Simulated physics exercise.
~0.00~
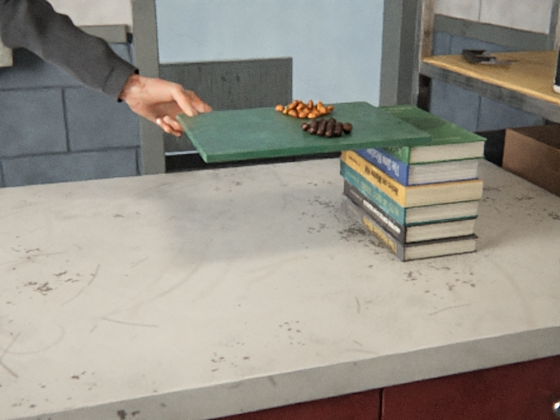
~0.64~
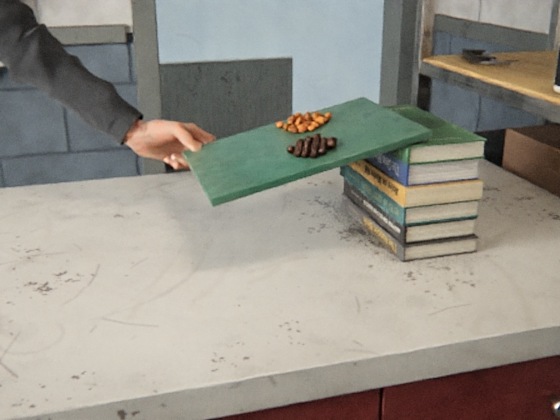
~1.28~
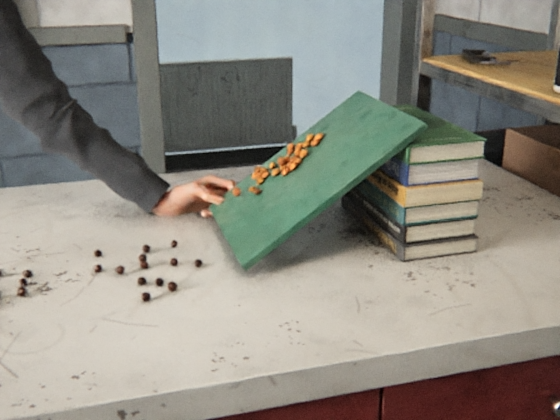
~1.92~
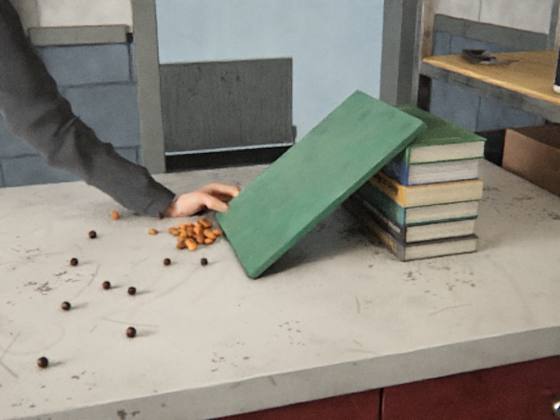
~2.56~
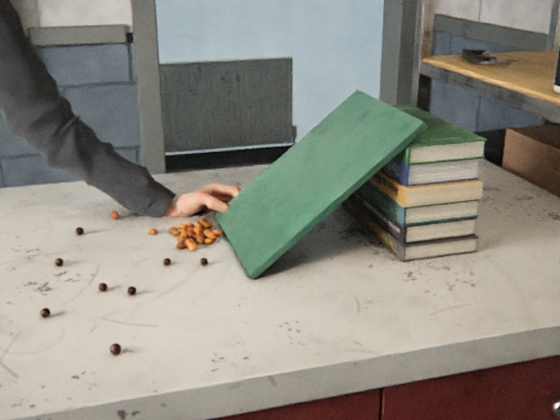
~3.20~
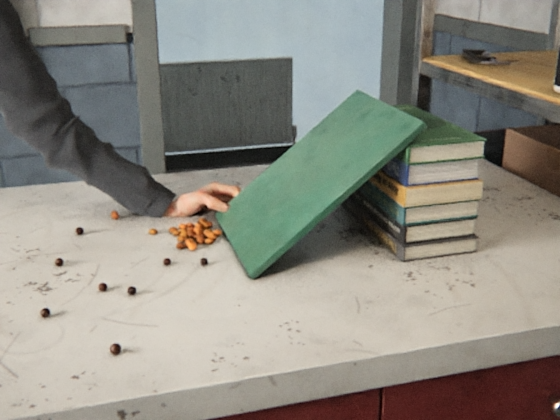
A green board resting on stacked books is lowered at its left end by a hand; the dark round pieces roll off first and scatter across the counter, then the orange-brown pieces slide down and end mostly heaped at the board's foot, with the dark ones lying farther away.
